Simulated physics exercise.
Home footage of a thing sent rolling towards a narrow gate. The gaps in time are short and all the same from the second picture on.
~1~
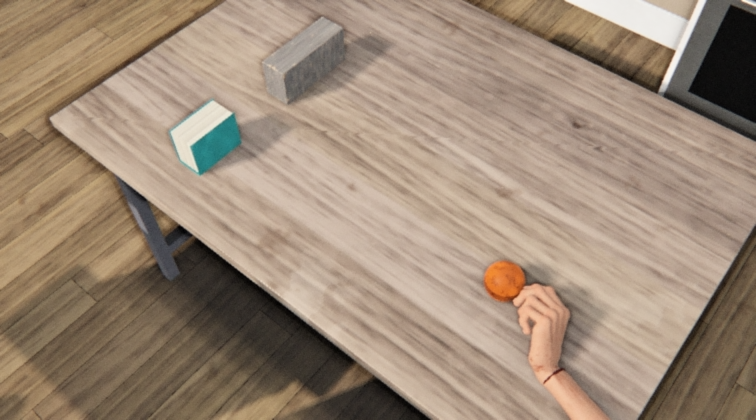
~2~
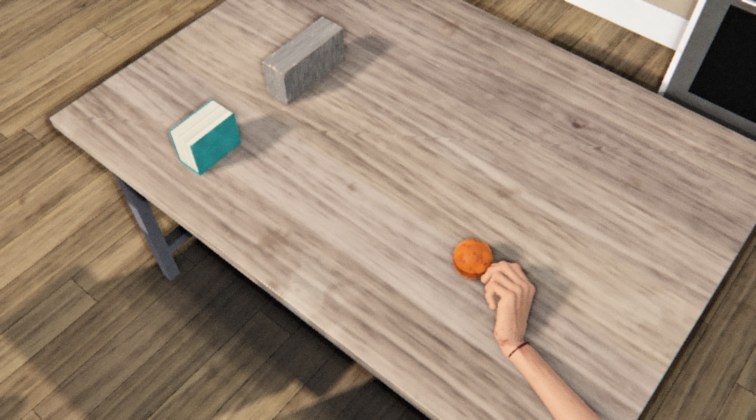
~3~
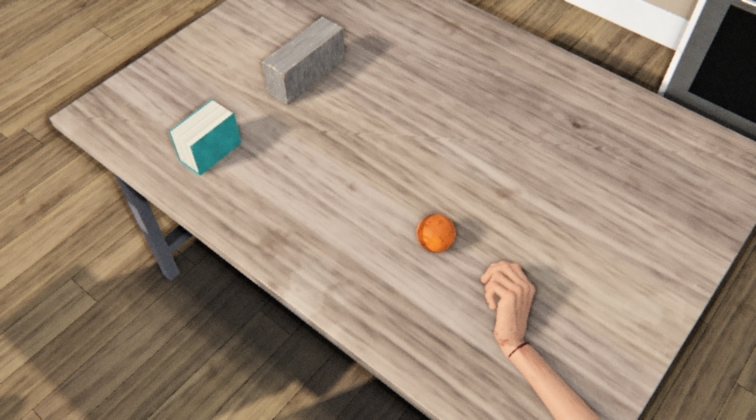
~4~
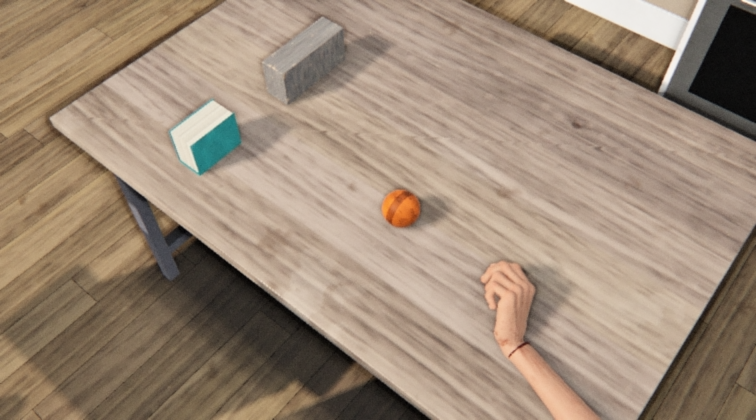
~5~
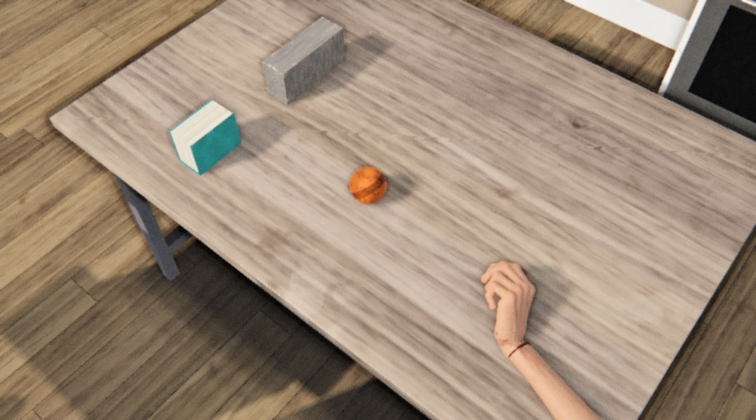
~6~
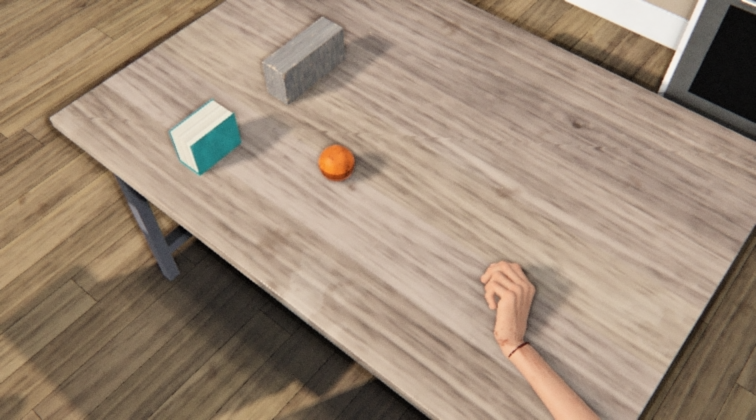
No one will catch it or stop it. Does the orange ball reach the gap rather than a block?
Yes.
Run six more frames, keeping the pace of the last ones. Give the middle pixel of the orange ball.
Estimated position: Approx. (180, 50).
Then, 0.62 s after the last picture, orange ball heading on near (107, 39).
By the end, the orange ball rolls through.
